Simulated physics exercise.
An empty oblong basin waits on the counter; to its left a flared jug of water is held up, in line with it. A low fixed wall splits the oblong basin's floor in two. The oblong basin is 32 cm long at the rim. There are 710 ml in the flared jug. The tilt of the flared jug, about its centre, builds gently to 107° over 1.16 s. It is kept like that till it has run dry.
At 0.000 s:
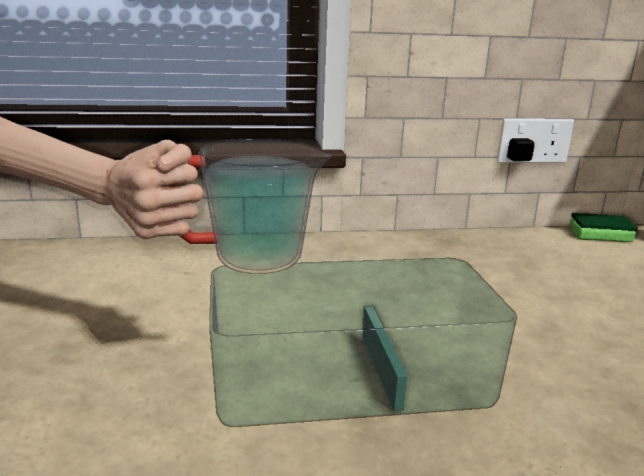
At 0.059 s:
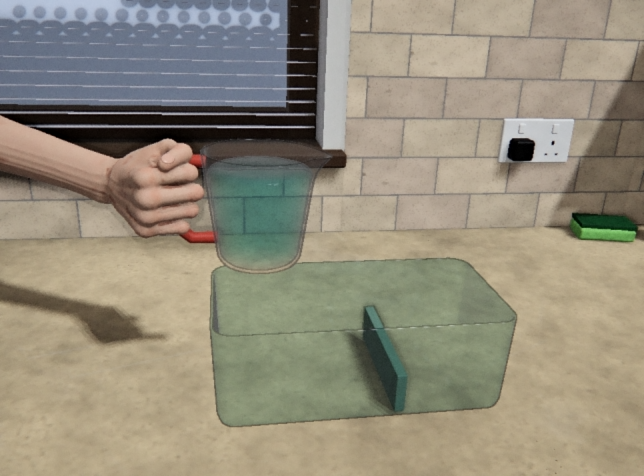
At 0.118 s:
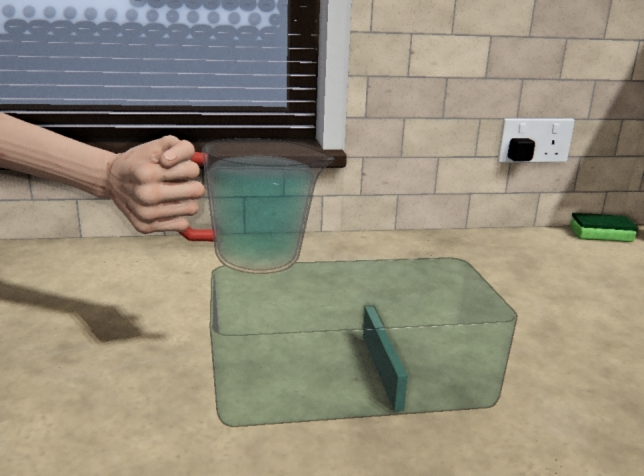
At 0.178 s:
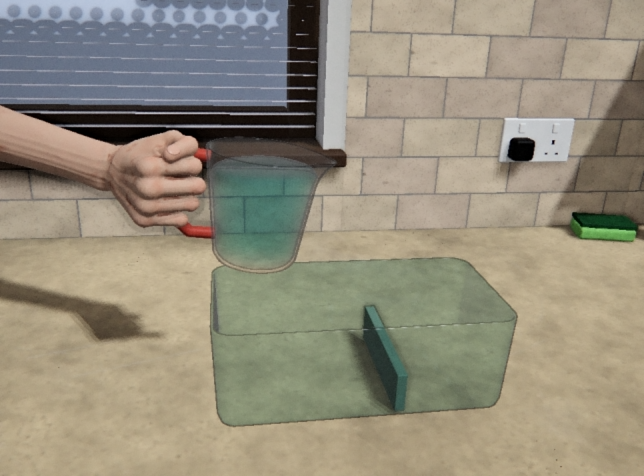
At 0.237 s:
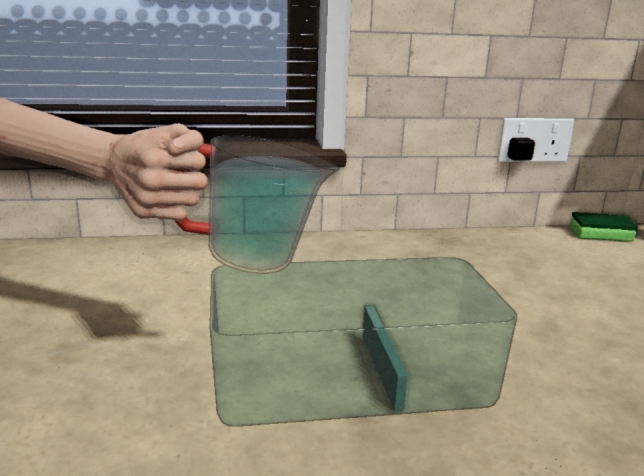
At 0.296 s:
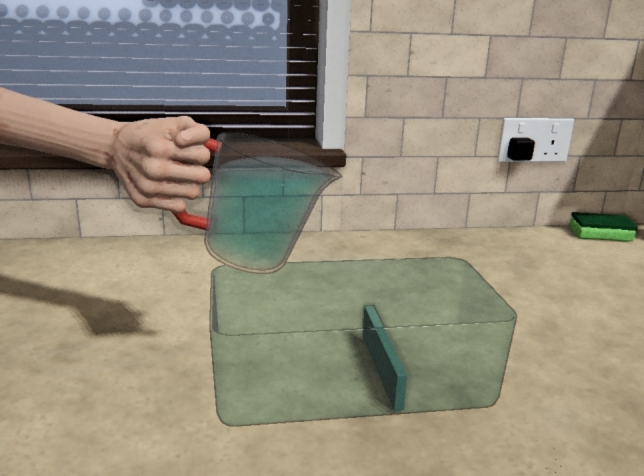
The clip shows a hand holding a flared jug of water by its red handle above the left end of an empty oblong basin on a counter, then gradually tilting the jug to the right while the basin stays still.
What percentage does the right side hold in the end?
The far part has some 26 per cent.
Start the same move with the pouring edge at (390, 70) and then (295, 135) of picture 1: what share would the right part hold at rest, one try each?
First 85, then 5 per cent.
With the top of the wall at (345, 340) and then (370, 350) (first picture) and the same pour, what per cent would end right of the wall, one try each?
First 80, then 55 per cent.
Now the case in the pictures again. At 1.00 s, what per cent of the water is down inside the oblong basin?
Some 78 per cent.
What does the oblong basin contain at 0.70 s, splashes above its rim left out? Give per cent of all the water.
Some 16 per cent.
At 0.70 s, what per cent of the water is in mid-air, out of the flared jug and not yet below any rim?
Near 16 in a hundred.
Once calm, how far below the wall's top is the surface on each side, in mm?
Left about 30 mm, right about 36 mm.
After 0.70 s the tilt is 71° and 68 per cent is still to pour, 6 is left of the wall and 10 right of it.
After 1.00 s the tilt is 102° and 14 per cent is still to pour, 53 is left of the wall and 25 right of it.
After 1.32 s the tilt is 107° and 0 per cent is still to pour, 73 is left of the wall and 26 right of it.
After 1.66 s the tilt is 107° and 0 per cent is still to pour, 73 is left of the wall and 26 right of it.
In the end 73 per cent lies left of the wall, 26 right of it and 1 outside.
